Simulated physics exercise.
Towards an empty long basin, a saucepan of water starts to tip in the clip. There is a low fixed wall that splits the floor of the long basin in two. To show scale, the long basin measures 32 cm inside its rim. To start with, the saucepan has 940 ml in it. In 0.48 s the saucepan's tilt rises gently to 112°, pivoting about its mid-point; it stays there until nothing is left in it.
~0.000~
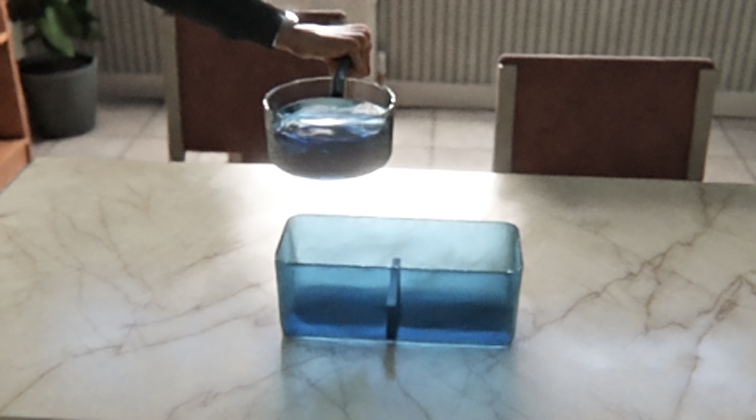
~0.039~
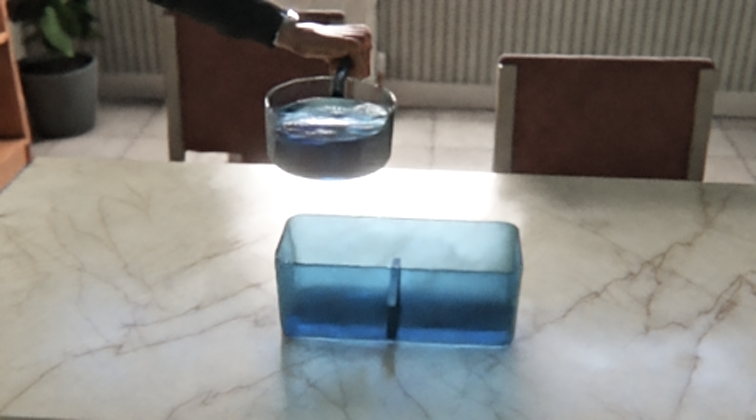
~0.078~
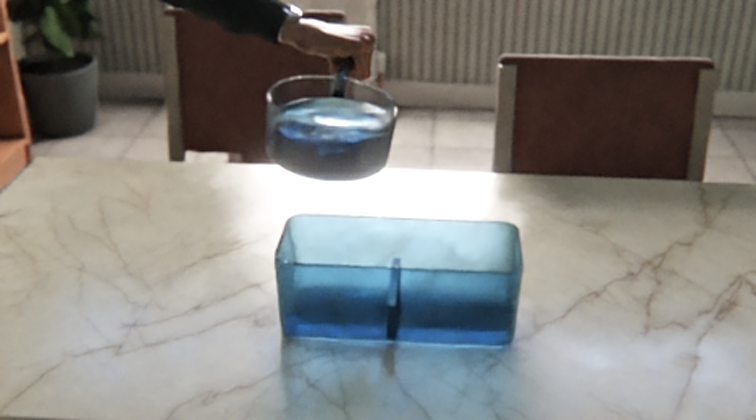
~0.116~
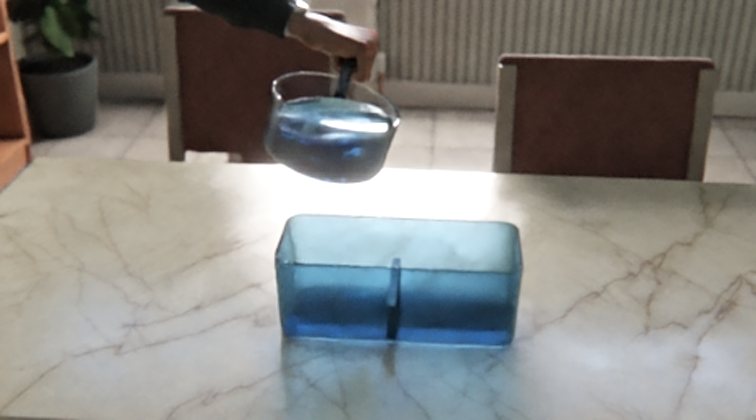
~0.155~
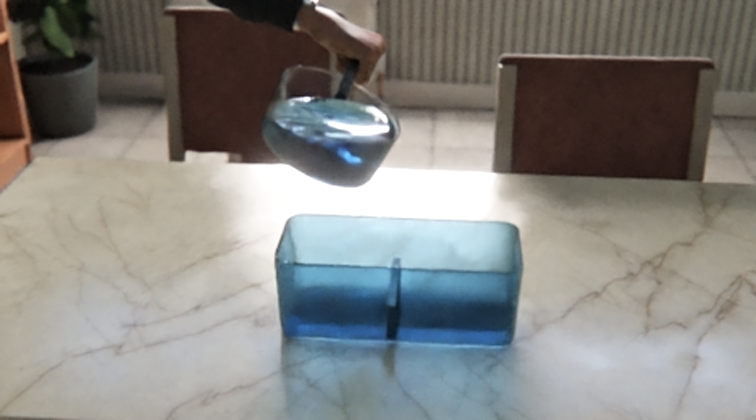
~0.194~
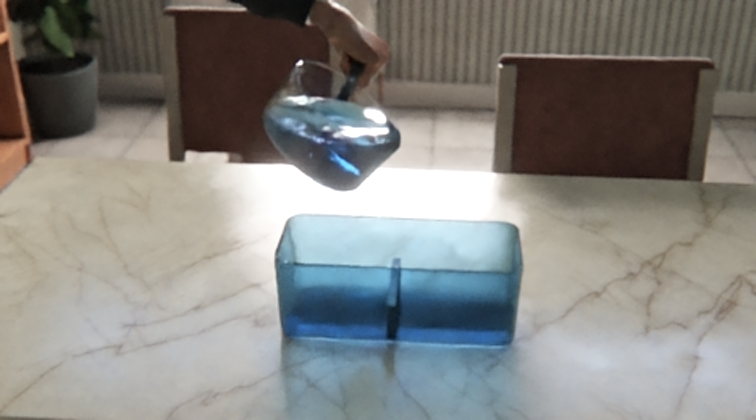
A clear round saucepan of bluish water is held by a dark-sleeved hand above a pale, brown-veined marble table, seen from slightly above in a sunlit room. Below it sits a long, translucent blue basin with a dividing wall, with two brown-backed chairs, a ribbed radiator and a potted plant behind. The hand gradually tilts the saucepan down to the right, its water shifting, while the camera stays still.
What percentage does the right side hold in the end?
About 59 per cent.
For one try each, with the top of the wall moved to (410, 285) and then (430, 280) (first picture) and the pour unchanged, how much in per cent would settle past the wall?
Try 1: 45 %; try 2: 25 %.
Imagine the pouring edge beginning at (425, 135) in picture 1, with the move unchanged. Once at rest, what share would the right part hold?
It would then come to around 70 percent.
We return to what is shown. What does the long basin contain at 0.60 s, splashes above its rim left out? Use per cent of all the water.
Near 82 in a hundred.
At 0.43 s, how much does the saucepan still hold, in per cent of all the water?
About 16 percent.
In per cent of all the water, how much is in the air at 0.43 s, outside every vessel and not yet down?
It comes to roughly 54 per cent.
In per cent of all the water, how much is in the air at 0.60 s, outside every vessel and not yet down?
Around 16 percent of the liquid.
Then, 0.43 s in, the tilt is 109° and 16 per cent is still to pour, 0 is left of the wall and 31 right of it.
Then, 0.60 s in, the tilt is 112° and 2 per cent is still to pour, 17 is left of the wall and 64 right of it.
Then, 0.78 s in, the tilt is 112° and 0 per cent is still to pour, 24 is left of the wall and 46 right of it.
Then, 0.98 s in, the tilt is 112° and 0 per cent is still to pour, 29 is left of the wall and 65 right of it.
Finally, 35 per cent lies left of the wall, 59 right of it and 6 outside.
